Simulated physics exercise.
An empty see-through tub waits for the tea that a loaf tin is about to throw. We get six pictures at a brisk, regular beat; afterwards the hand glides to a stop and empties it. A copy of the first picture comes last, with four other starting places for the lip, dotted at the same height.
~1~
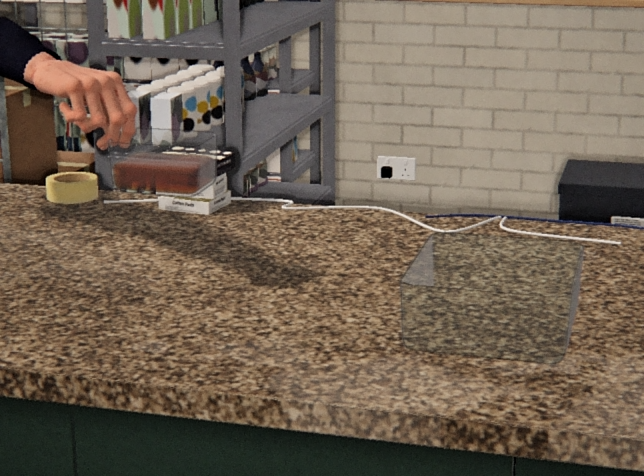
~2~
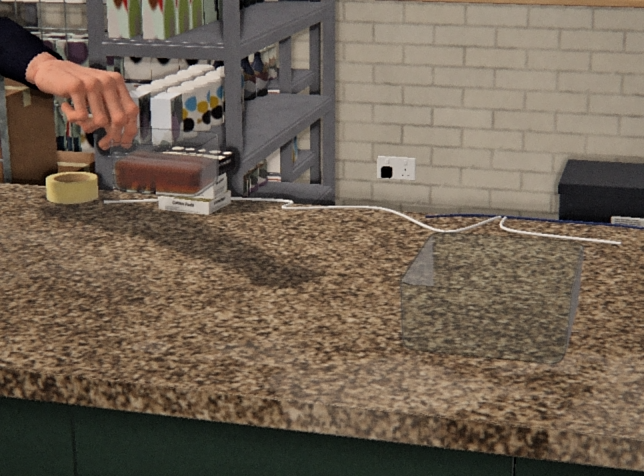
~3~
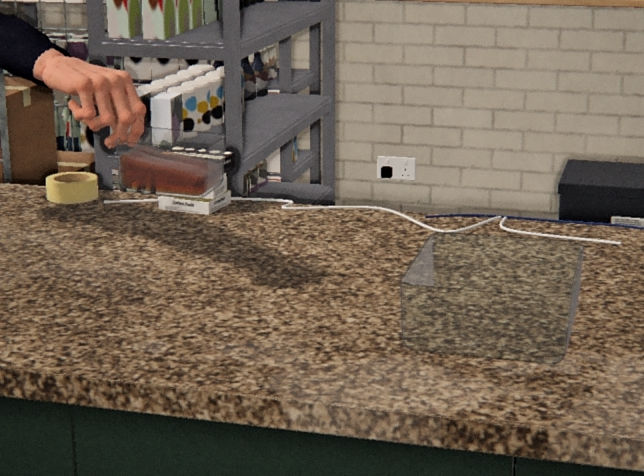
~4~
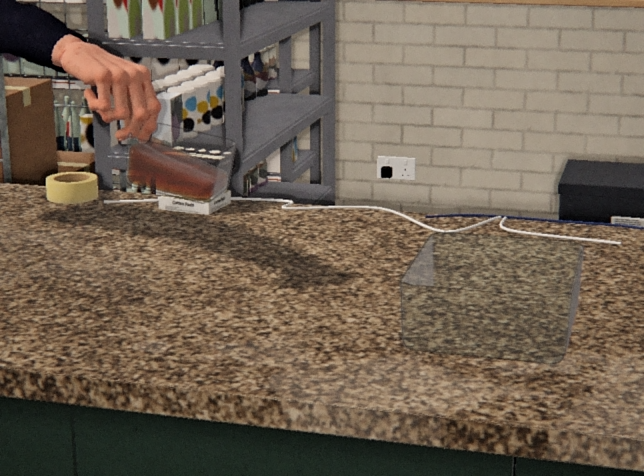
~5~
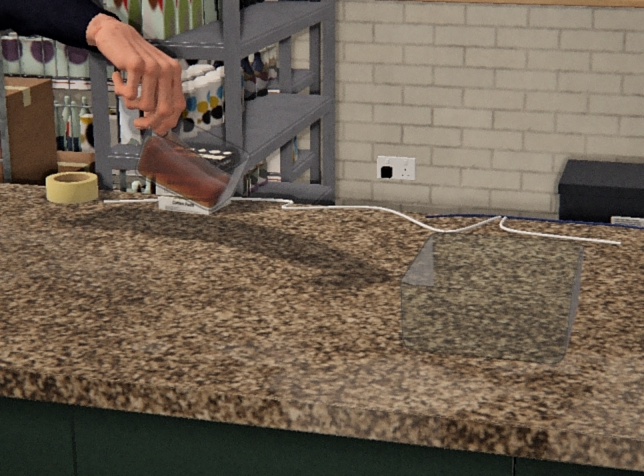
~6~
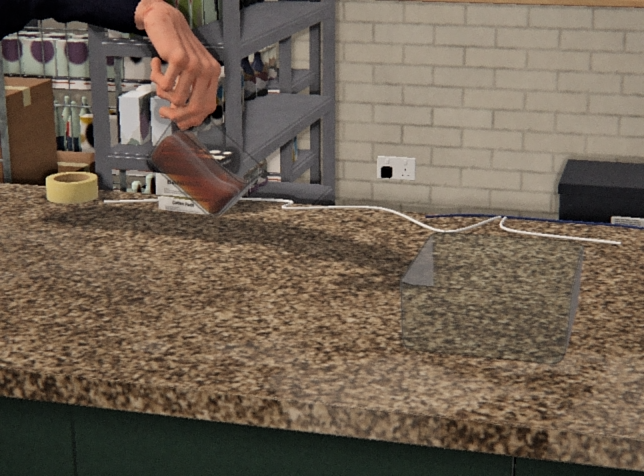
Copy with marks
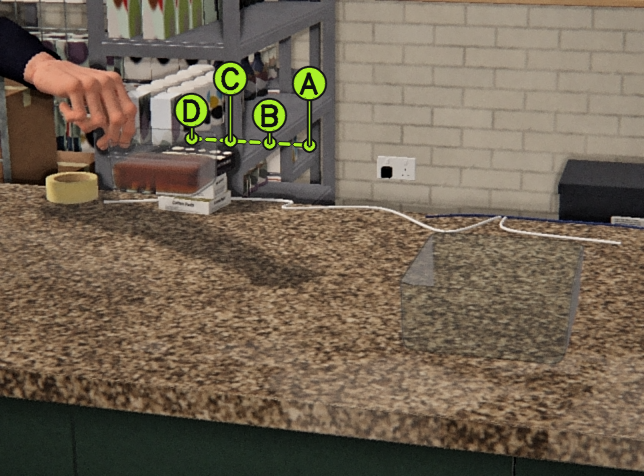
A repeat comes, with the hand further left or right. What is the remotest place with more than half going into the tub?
That is spot A.
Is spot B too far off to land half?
Yes.
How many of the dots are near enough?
One of them.
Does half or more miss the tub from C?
Yes, that goes wrong.
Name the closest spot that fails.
It is B.
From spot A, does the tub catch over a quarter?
Yes, it does.
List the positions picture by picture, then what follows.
In the first frame, upright, lip at (206, 139); tub from (402, 347) to (565, 363); nothing has left yet.
In the second frame, upright, lip at (208, 139); nothing has left yet.
In the third frame, upright, lip at (215, 141); nothing has left yet.
In the fourth frame, tipped about 9°, lip at (226, 148); nothing has left yet.
In the fifth frame, tipped about 23°, lip at (241, 161); nothing has left yet.
In the sixth frame, tipped about 39°, lip at (254, 176); nothing has left yet.
In lime, A at (309, 145); B at (269, 143); C at (230, 140); D at (191, 138).
Choosing A, about 75 % lands in the tub, 3 % falls short and 21 % goes beside or beyond.
Choosing B, about 17 % lands in the tub, 78 % falls short and 4 % goes beside or beyond.
Choosing C, about 0 % lands in the tub, 94 % falls short and 6 % goes beside or beyond.
Choosing D, about 0 % lands in the tub, 100 % falls short.
